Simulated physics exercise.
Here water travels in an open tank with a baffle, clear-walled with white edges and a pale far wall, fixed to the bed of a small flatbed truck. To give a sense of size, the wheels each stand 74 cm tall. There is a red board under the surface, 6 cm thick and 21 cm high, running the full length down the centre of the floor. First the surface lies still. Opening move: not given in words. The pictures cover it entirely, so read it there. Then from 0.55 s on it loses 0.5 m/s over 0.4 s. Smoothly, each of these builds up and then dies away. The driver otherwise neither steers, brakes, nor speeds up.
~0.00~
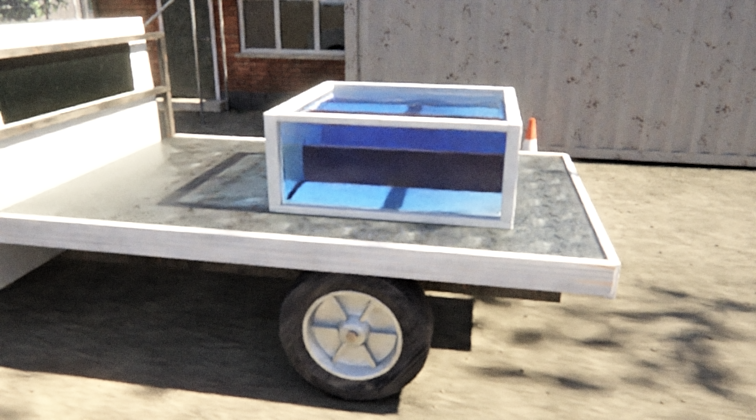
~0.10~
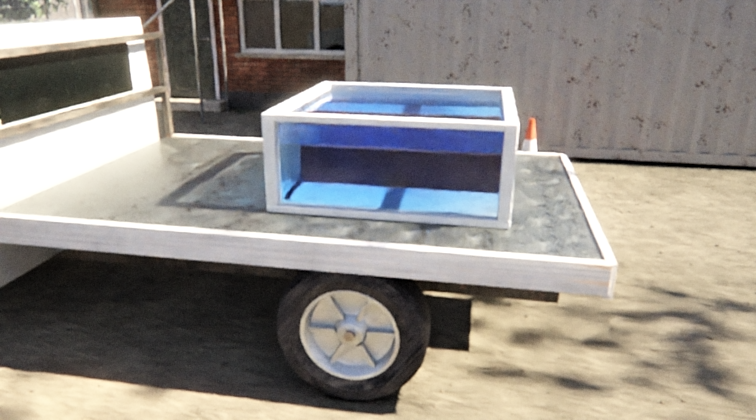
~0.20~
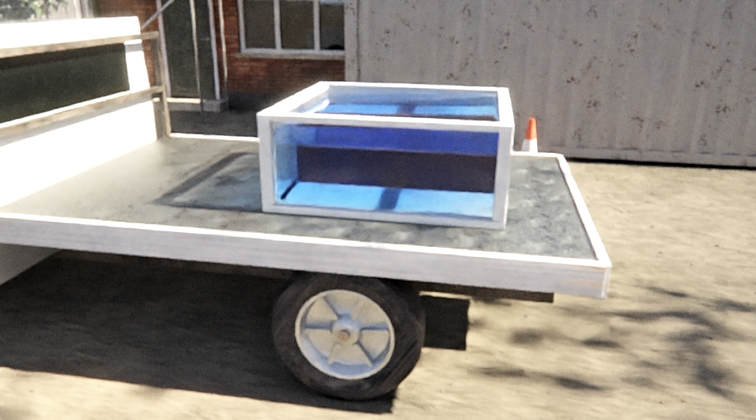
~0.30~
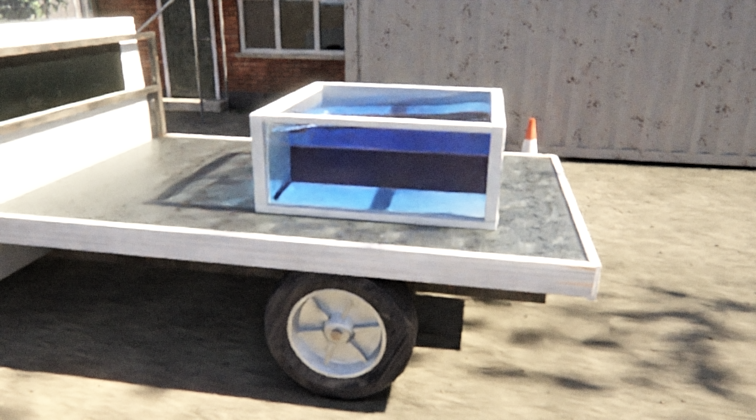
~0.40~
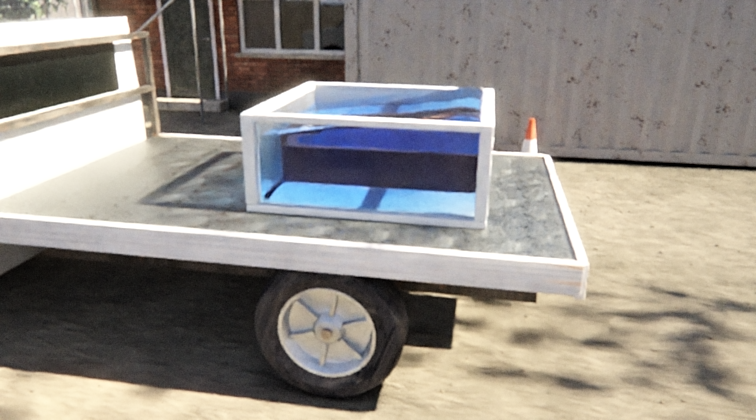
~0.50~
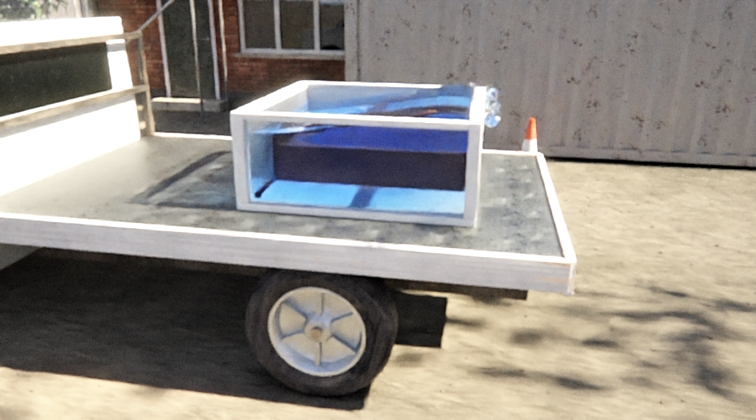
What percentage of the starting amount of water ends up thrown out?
About 9 per cent.
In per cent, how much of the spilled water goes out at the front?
Close to 50% of it goes that way.
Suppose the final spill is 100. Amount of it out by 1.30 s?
Roughly 30 per cent by then.
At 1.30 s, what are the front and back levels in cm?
Height at the front is 46 cm; height at the back is 34 cm.
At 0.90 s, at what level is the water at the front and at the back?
About 52 cm in front and 34 cm behind.
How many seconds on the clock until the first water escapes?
The first spill comes at around 0.8 s.
After 0.90 s the surface is 51 cm up at the front and 33 cm at the back; 1 per cent is out, over the back.
After 1.30 s the surface is 45 cm up at the front and 33 cm at the back; 3 per cent is out, over the front.
After 1.80 s the surface is 29 cm up at the front and 51 cm at the back; 5 per cent is out, over the front.
After 3.93 s 9 per cent is out, over the front and the back, 40 of 449 litres.
